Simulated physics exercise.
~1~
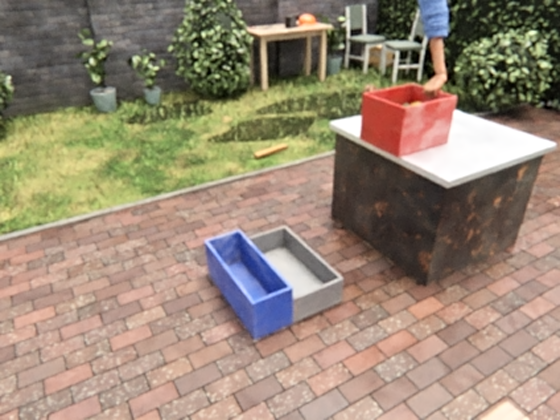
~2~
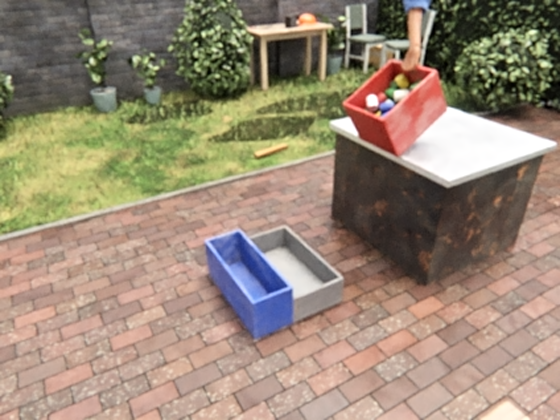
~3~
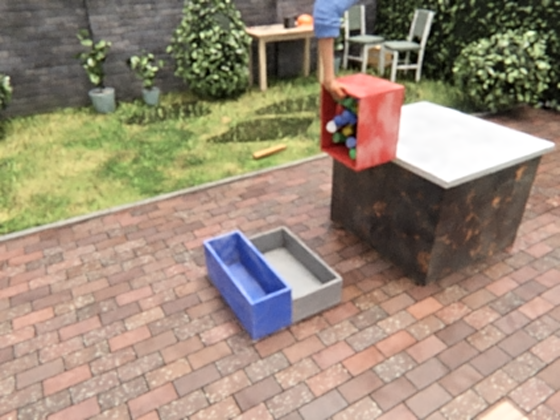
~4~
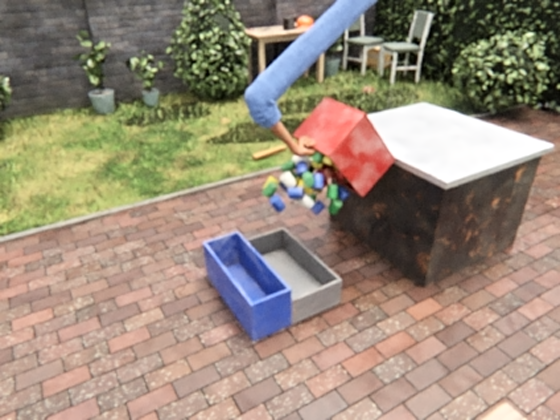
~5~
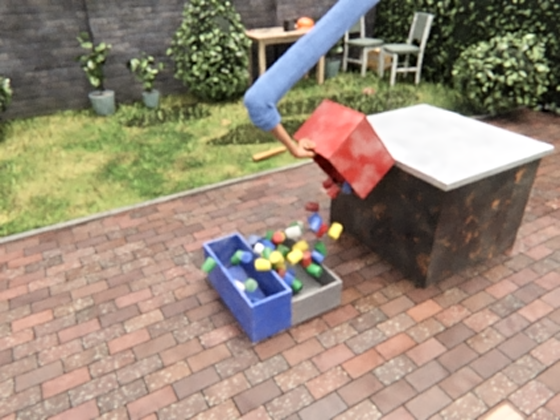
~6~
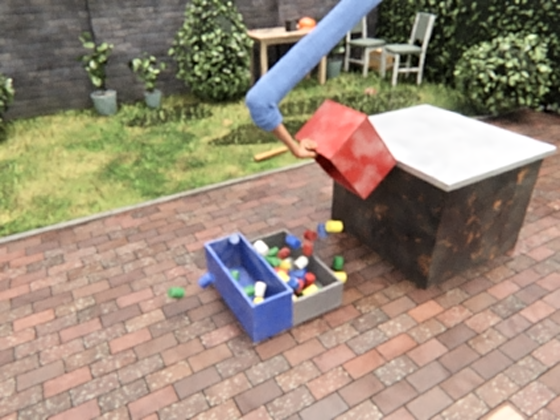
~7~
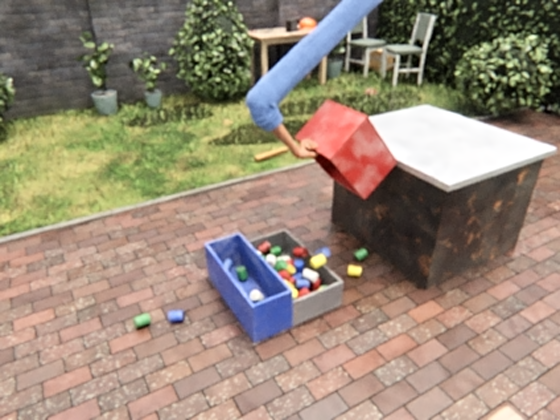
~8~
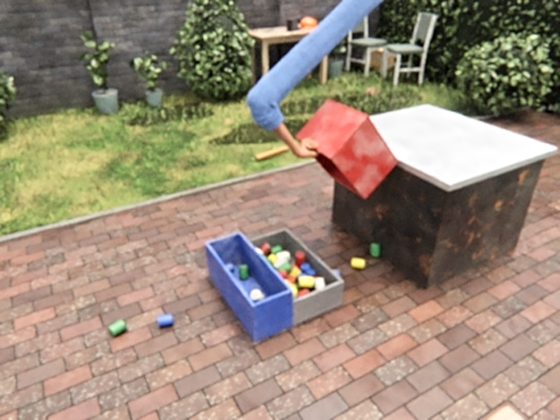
A hand tips a red crate, spilling colourful pieces mostly into the grey bin below.
